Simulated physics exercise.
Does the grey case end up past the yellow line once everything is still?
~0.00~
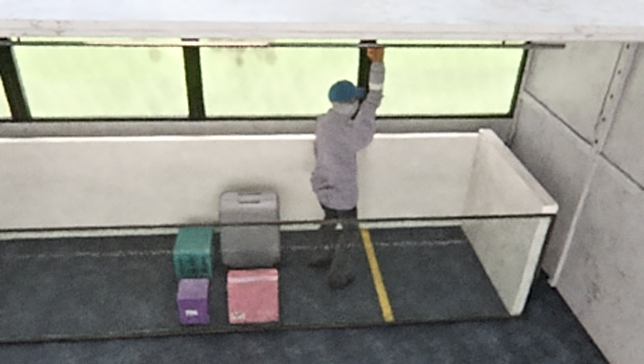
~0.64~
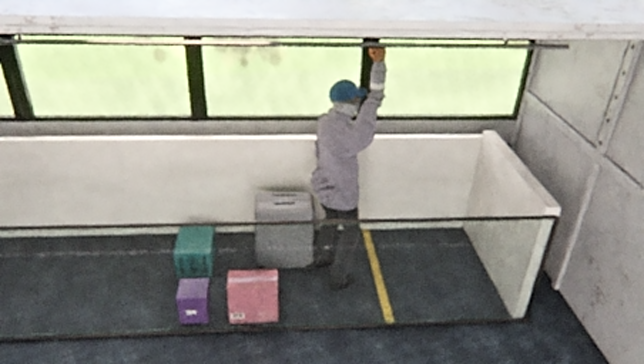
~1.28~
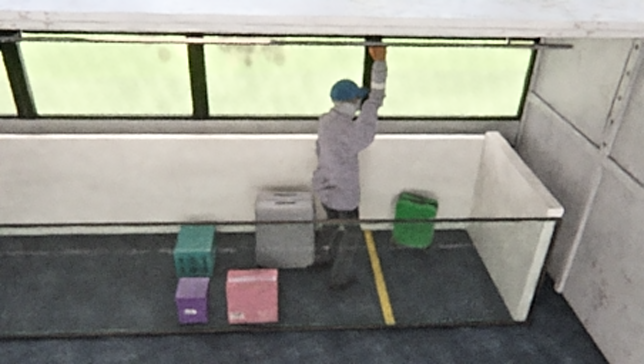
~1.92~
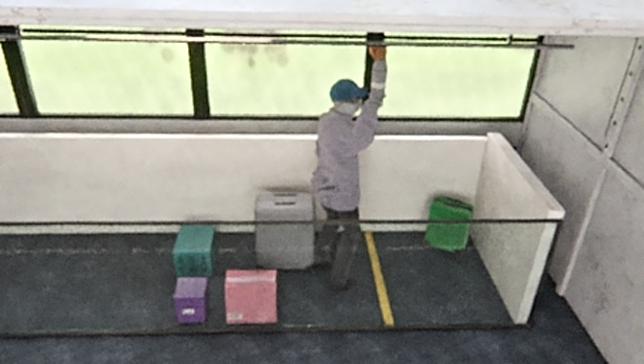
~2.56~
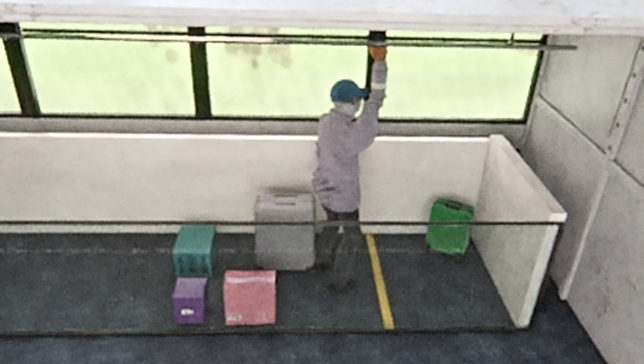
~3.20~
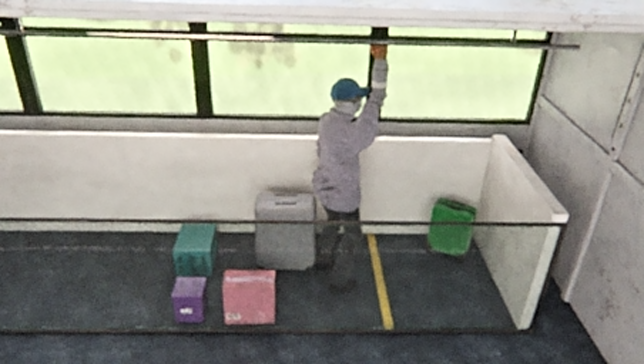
No, the grey case stops short of the yellow line, standing upright just to the left of the person.
The clip shows a person in a blue cap gripping an overhead bar beside luggage as a grey case slides a little to the right and stops short of a yellow line. A green case then emerges from behind the person and comes to rest beyond the line.
